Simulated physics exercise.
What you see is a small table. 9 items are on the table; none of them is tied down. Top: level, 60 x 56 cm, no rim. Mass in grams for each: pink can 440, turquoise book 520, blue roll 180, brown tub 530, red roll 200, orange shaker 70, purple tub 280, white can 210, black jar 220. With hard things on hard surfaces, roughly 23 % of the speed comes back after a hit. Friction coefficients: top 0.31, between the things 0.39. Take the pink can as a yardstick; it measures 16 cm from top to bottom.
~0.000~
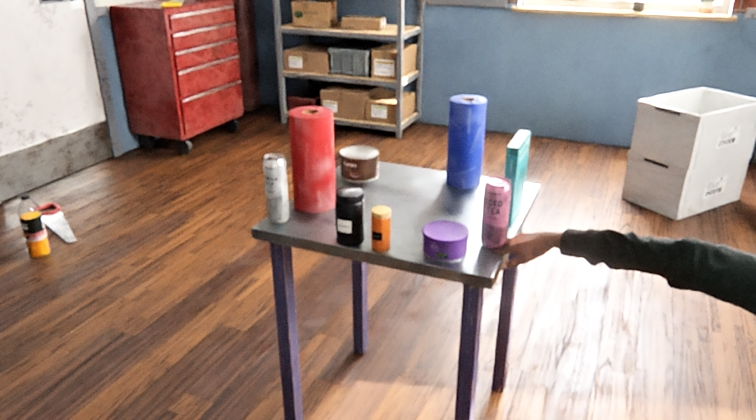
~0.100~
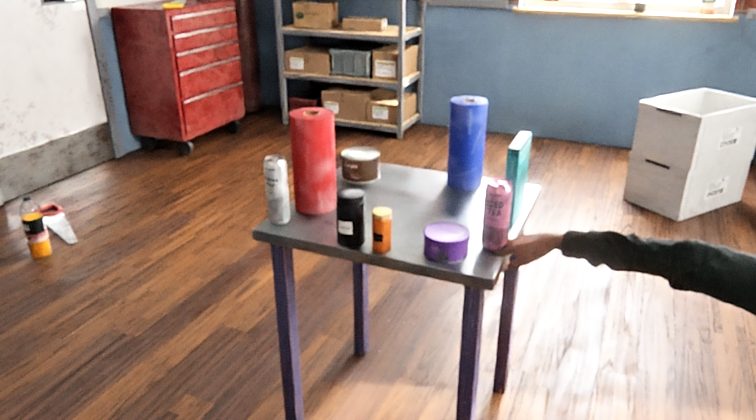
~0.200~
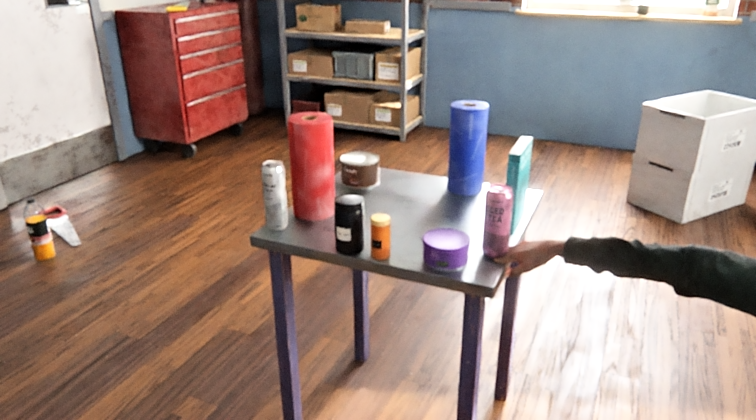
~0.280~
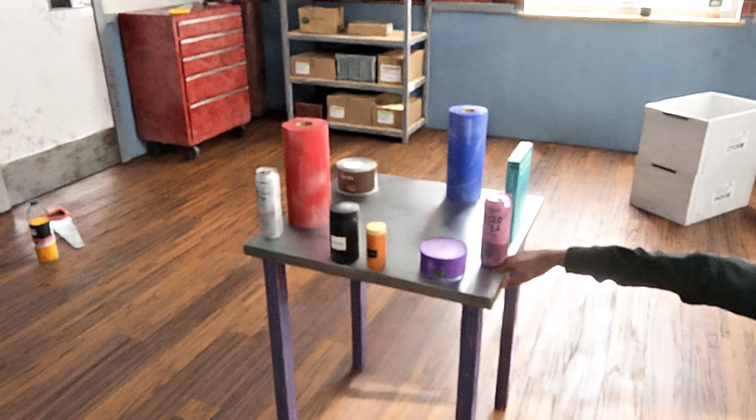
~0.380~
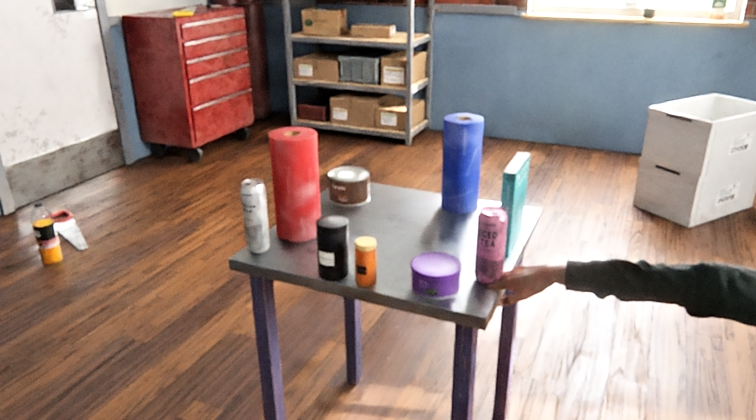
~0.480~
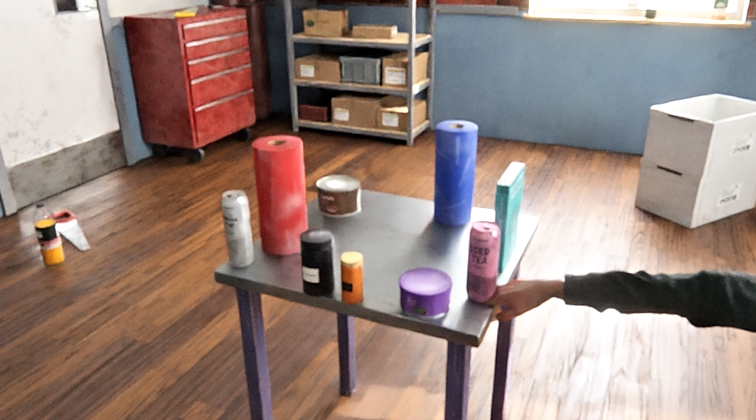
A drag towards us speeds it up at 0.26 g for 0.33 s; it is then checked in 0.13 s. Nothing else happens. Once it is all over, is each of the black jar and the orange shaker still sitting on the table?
One by one: Black jar - overboard; orange shaker - overboard.
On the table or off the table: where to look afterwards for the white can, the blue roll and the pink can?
Afterwards, the white can leaves its support, the blue roll stays on its support, and the pink can stays on its support.
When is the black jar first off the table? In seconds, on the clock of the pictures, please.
Time: Approximately 0.6 s.
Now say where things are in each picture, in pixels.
Black jar (350, 216); orange shaker (381, 229), in the first picture.
Blue roll (467, 143); brown tub (361, 165), in the second picture.
Table shifted 2 cm; red roll (312, 166); purple tub (446, 249), in the third picture.
Table shifted 6 cm; white can (269, 204); pink can (495, 231), in the fourth picture.
Table shifted 13 cm; turquoise book (513, 204); blue roll (462, 164), in the fifth picture.
Table shifted 19 cm; black jar (318, 262); orange shaker (352, 278), in the sixth picture.
After 0.78 s, table shifted 19 cm; orange shaker, white can and black jar now off the table; pink can moved 6 cm; purple tub moved 6 cm.
After 1.08 s, table shifted 19 cm; pink can moved 6 cm; purple tub moved 6 cm; turquoise book moved 6 cm.
In the end (1.4 s), off the table, orange shaker, white can and black jar; not toppled but over 5 cm from the start, pink can, turquoise book, blue roll, brown tub, red roll and purple tub.
